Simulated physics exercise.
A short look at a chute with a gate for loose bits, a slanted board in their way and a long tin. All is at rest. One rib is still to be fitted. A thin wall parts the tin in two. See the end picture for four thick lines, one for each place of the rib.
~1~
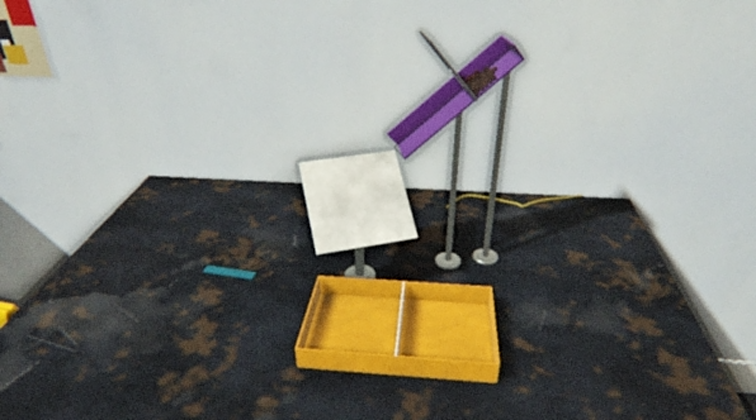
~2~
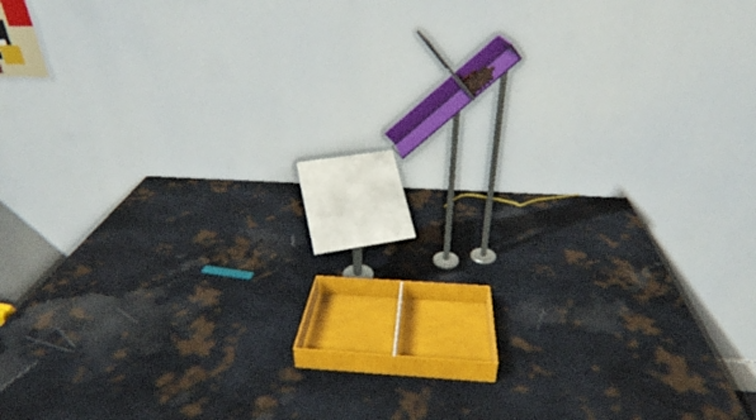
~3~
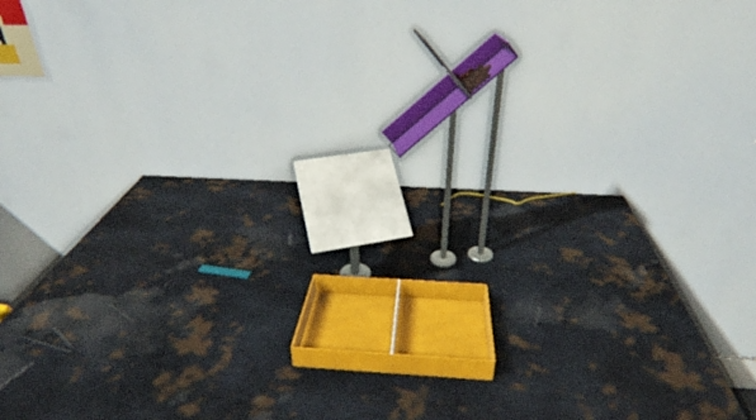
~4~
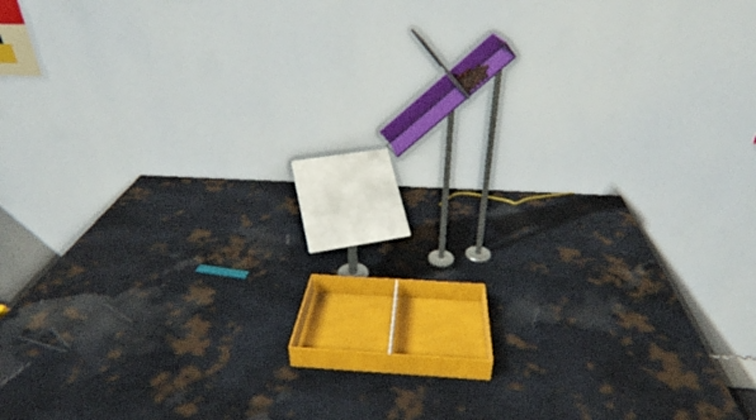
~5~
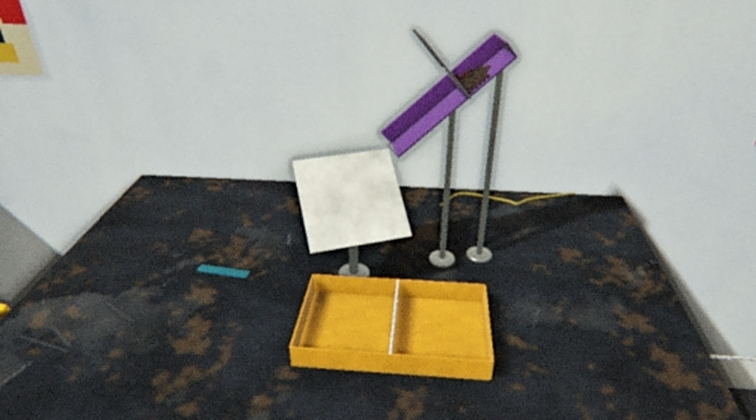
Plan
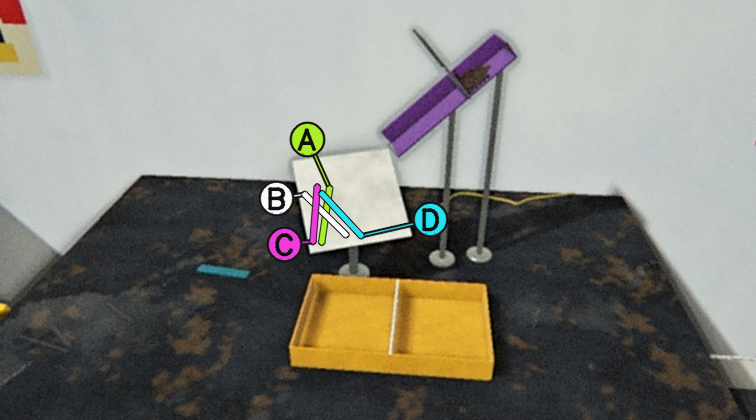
Nothing moves as dark bits sit behind a gate in a purple chute above a tilted white board.
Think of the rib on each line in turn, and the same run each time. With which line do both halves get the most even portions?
Line D does it best.
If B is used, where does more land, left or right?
Left.
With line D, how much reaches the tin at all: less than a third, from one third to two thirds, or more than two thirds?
It is more than two thirds.
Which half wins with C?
The left half.
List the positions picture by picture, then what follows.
The first picture shows load behind the gate at (479, 82), allspice berries; lip of the chute at (401, 152), sloping fairly steeply.
The second picture shows middle of the board at (356, 199), tilted fairly steeply; middle of its low edge at (366, 245); of its high edge at (346, 156).
The third picture shows front corners of the tin at (292, 348) and (494, 361); front end of its middle wall at (391, 354).
The fourth picture shows middle of the load at (471, 80); lip at (394, 151).
The fifth picture shows middle of the load at (472, 80); lip at (395, 151).
On the marked copy, line A from (329, 188) to (321, 242); line B from (304, 194) to (346, 234); line C from (317, 186) to (312, 241); line D from (321, 193) to (361, 235).
With A, of what is caught, nearly all in the left half, a stray few in the right.
With B, of what is caught, nearly all in the left half, a stray few in the right.
With C, of what is caught, nearly all in the left half, a stray few in the right.
With D, of what is caught, about two thirds in the left half, about a third in the right.
